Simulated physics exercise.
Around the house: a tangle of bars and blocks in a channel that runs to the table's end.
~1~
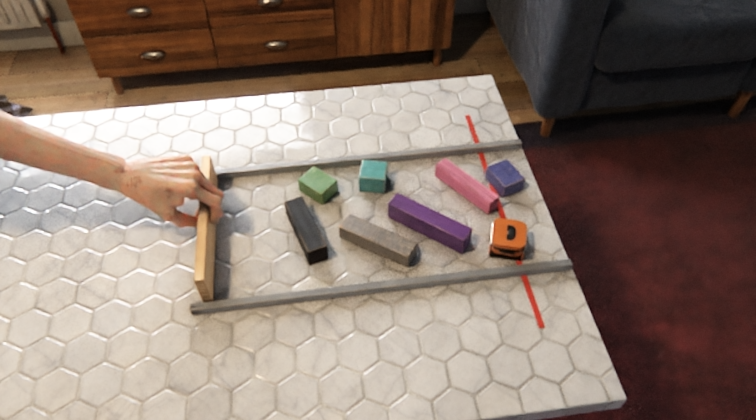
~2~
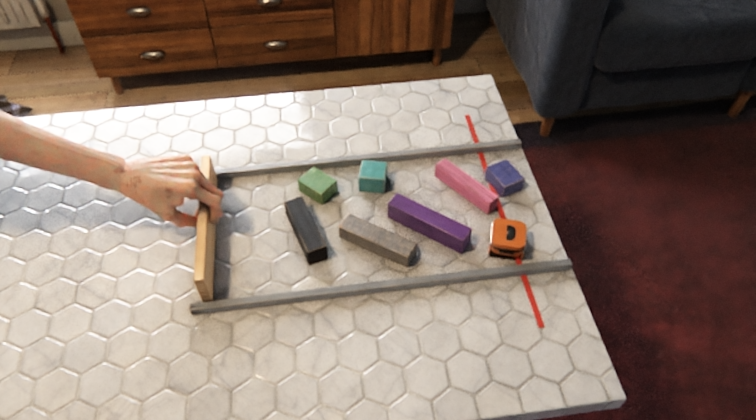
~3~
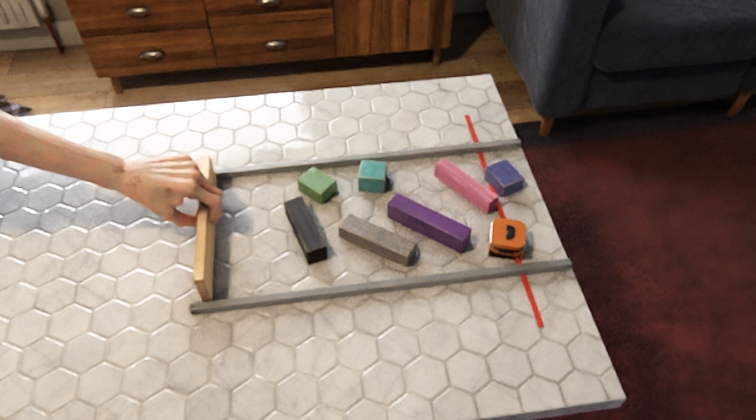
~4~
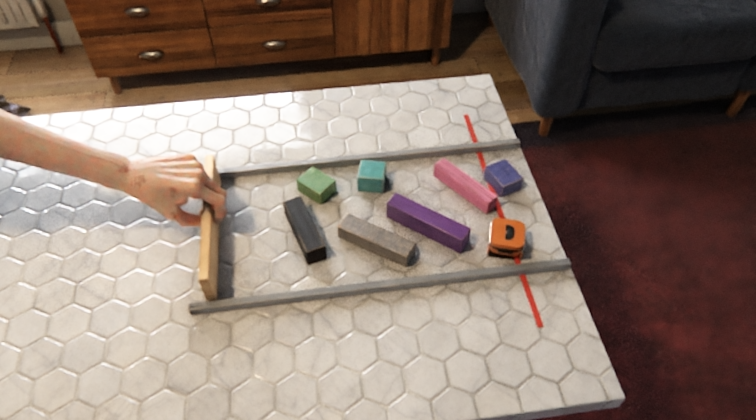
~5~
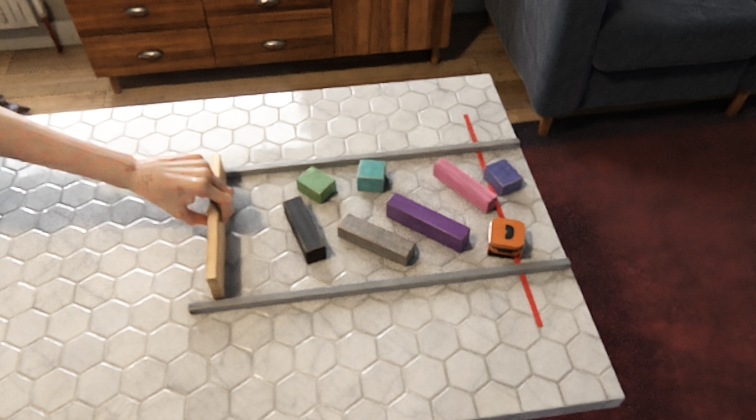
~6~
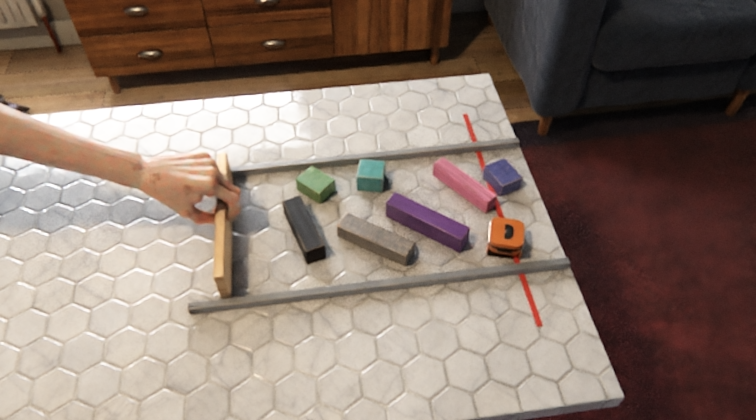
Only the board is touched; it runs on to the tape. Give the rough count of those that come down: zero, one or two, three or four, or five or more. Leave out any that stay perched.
The number that fall off is three or four.
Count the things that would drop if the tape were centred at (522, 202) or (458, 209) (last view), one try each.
Try by try, 6 and 0.
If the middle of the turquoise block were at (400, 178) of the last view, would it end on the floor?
From there it is kept.
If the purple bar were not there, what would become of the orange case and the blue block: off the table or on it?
The orange case comes down, the blue block drops off.
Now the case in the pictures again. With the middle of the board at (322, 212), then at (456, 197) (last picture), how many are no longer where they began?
First 3, then 8.
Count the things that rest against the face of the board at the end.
2 of them.
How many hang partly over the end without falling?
The number is 2.
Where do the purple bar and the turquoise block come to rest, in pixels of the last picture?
The purple bar at (547, 198), the turquoise block at (520, 158).
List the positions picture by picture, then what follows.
Blue block (505, 178); orange case (508, 240); pink stick (466, 186); board (207, 225); tape (499, 206), in the first frame.
Orange case (507, 240); grey bar (377, 240), in the second frame.
Pink stick (465, 185); purple bar (428, 222), in the third frame.
Blue block (503, 178); turquoise block (372, 176), in the fourth frame.
Orange case (506, 239); black stick (304, 229), in the fifth frame.
Blue block (502, 177); orange case (505, 239); pink stick (464, 185); board (224, 222); tape (497, 205), in the sixth frame.
Early on, none off yet; blue block at rest near (502, 177); orange case at rest near (505, 239); pink stick at rest near (464, 185).
A while later, none off yet; blue block at rest near (502, 177); orange case travelled a little near (518, 240); pink stick travelled a little near (479, 183).
Finally, the number that fall off is three or four; lost, pink stick, orange case and blue block.
